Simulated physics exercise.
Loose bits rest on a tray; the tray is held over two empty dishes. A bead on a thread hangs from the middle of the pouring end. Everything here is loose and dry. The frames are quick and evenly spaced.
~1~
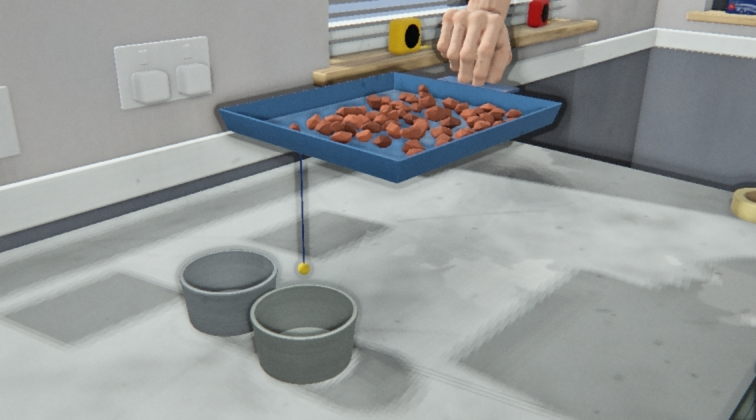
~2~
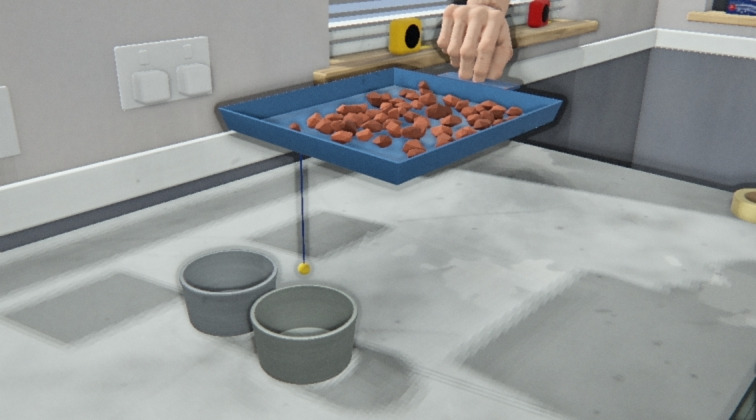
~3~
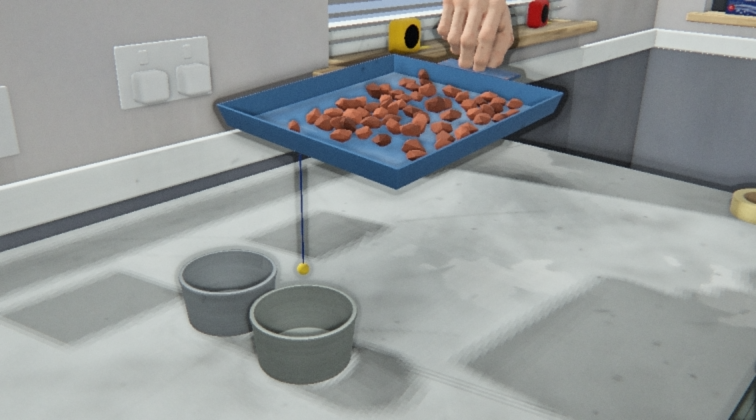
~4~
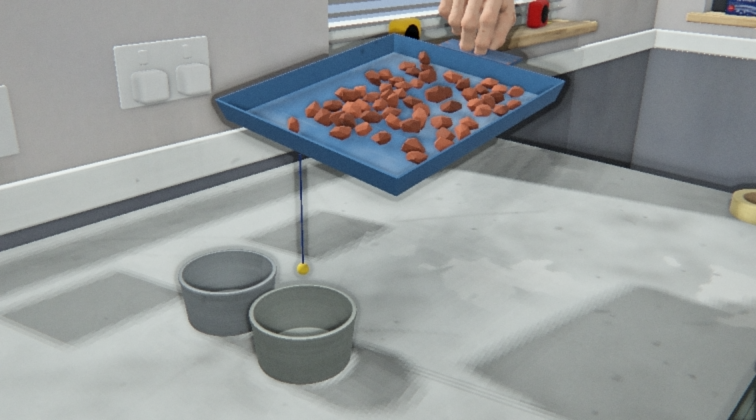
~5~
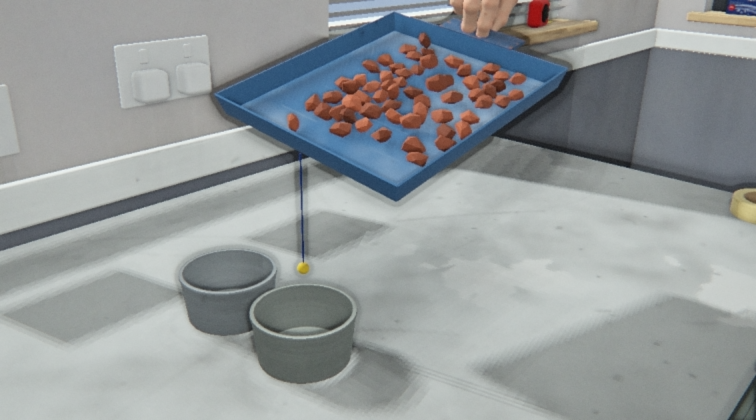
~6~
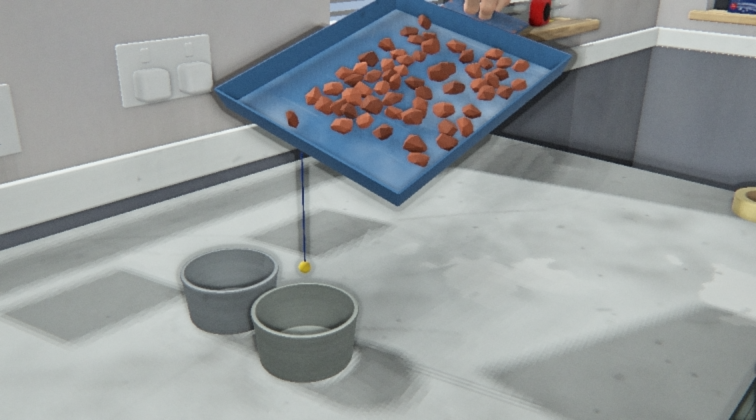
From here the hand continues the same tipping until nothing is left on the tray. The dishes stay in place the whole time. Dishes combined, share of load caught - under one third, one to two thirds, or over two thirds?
The dishes capture not a full third of the load.
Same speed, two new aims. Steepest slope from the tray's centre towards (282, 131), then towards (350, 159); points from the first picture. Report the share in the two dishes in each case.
Respectively 50 and 30 in a hundred.
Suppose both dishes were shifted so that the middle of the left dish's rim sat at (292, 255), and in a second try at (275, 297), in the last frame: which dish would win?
First try: The right-hand one. Second try: The right-hand one.
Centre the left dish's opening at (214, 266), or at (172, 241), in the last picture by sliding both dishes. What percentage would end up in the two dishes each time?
About 10 per cent first, then about 0 per cent.
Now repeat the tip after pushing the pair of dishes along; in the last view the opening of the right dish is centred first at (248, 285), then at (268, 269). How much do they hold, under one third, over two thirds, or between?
In order: Under a third, then less than a third.
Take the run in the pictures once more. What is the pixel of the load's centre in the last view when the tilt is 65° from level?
At about (397, 161).
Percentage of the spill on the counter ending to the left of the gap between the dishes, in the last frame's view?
I'd say some 0 in a hundred.
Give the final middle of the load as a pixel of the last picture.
Near pixel (390, 373).
Shortly afterwards, tray tipped steeply; all but a few on the tray; only a few in the air.
Next, tray tipped past a quarter turn; near a quarter on the tray; a little in the right dish; near two thirds outside both; a little in the air.
Some moments later, tray tipped past a quarter turn; a little in the right dish; all but a few outside both.
In the end, tray tipped past a quarter turn; a little in the right dish; none at all in the left dish; all but a few outside both.
